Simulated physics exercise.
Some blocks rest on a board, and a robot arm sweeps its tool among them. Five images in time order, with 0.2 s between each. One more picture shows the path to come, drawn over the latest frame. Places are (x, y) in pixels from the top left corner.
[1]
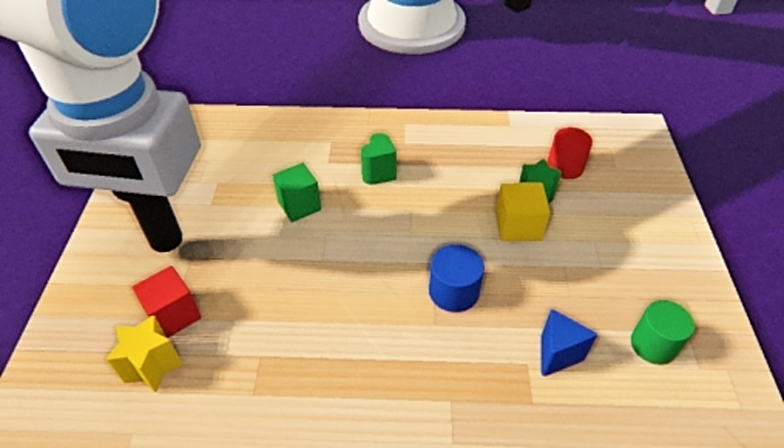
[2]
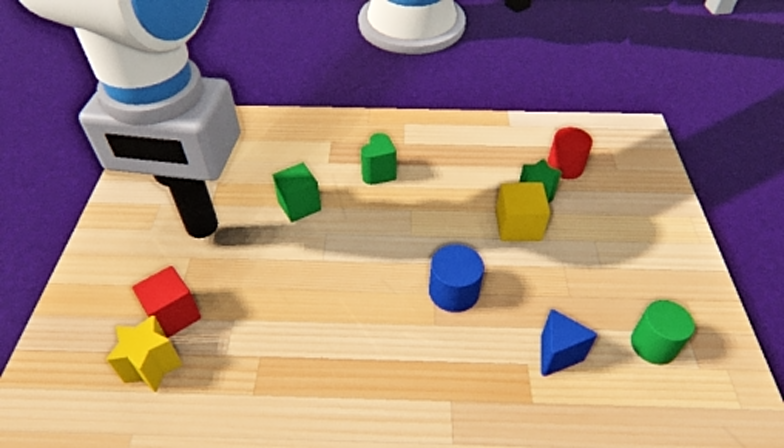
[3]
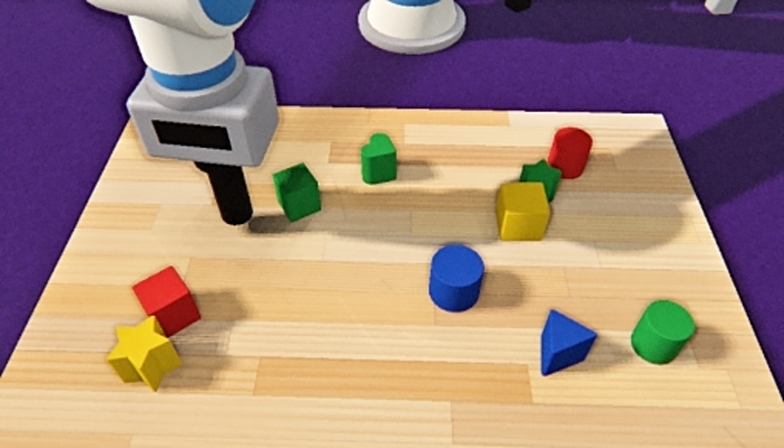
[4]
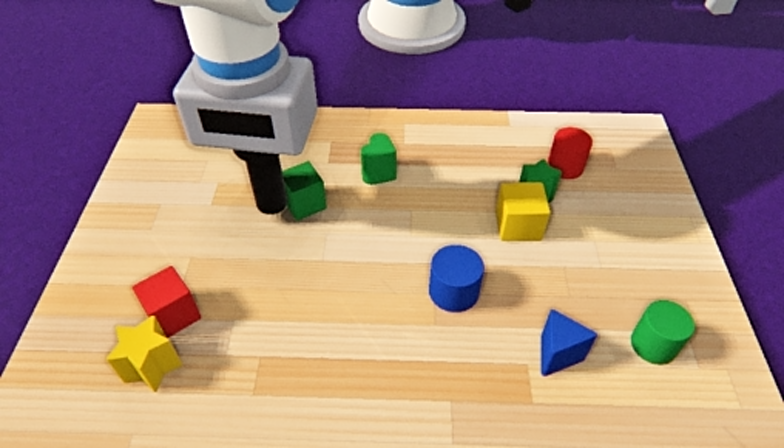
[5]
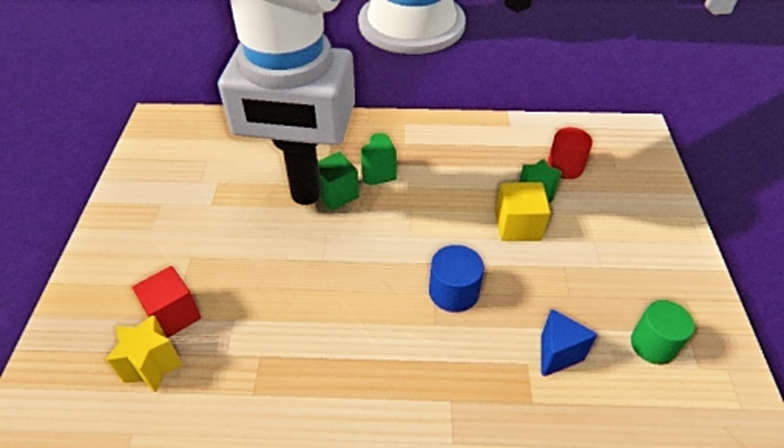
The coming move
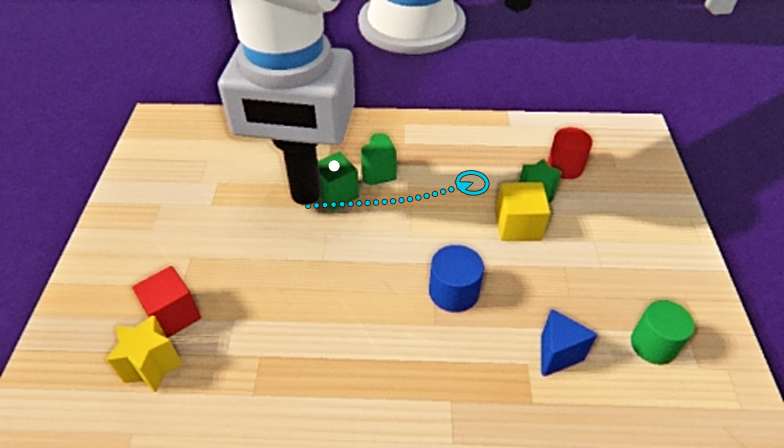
A white and blue robot arm with a grey head and black tool reaches over a pale wooden board on a purple surface, seen from above by a still camera. Red and yellow blocks sit at left, green ones near the back, and blue, yellow, red and green ones toward the right. The tool sweeps rightward and slightly back, meets the green cube, and pushes it toward the green heart-shaped block.
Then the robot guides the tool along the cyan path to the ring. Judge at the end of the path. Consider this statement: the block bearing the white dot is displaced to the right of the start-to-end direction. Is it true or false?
This is false.
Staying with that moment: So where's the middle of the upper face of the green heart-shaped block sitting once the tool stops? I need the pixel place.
Answer: (400, 126).
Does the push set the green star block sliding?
Going by the path, no.
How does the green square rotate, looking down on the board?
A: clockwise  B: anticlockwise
My answer is option B.
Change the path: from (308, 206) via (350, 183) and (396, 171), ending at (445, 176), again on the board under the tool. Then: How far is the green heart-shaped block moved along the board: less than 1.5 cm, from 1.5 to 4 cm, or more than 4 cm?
Overall it shifts more than 4 cm.
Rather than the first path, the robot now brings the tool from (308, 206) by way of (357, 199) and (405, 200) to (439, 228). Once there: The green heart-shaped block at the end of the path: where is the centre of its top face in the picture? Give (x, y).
The middle of its upper face should be somewhere near (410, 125).
The drawn path runs from (308, 206) via (365, 203) and (421, 197), ending at (472, 183); the dot is on the green square.
On the path given first. One third of the way, tool (365, 193); green square (380, 155), turned 35° anticlockwise; green heart-shaped block (397, 132), turned 20° anticlockwise.
Two thirds of the way, tool (423, 187); green square (391, 150), turned 60° anticlockwise; green heart-shaped block (400, 126), turned 20° anticlockwise.
At the end, tool (474, 173); green square (391, 150), turned 60° anticlockwise; green heart-shaped block (400, 126), turned 20° anticlockwise; yellow square not moved; green star block not moved.
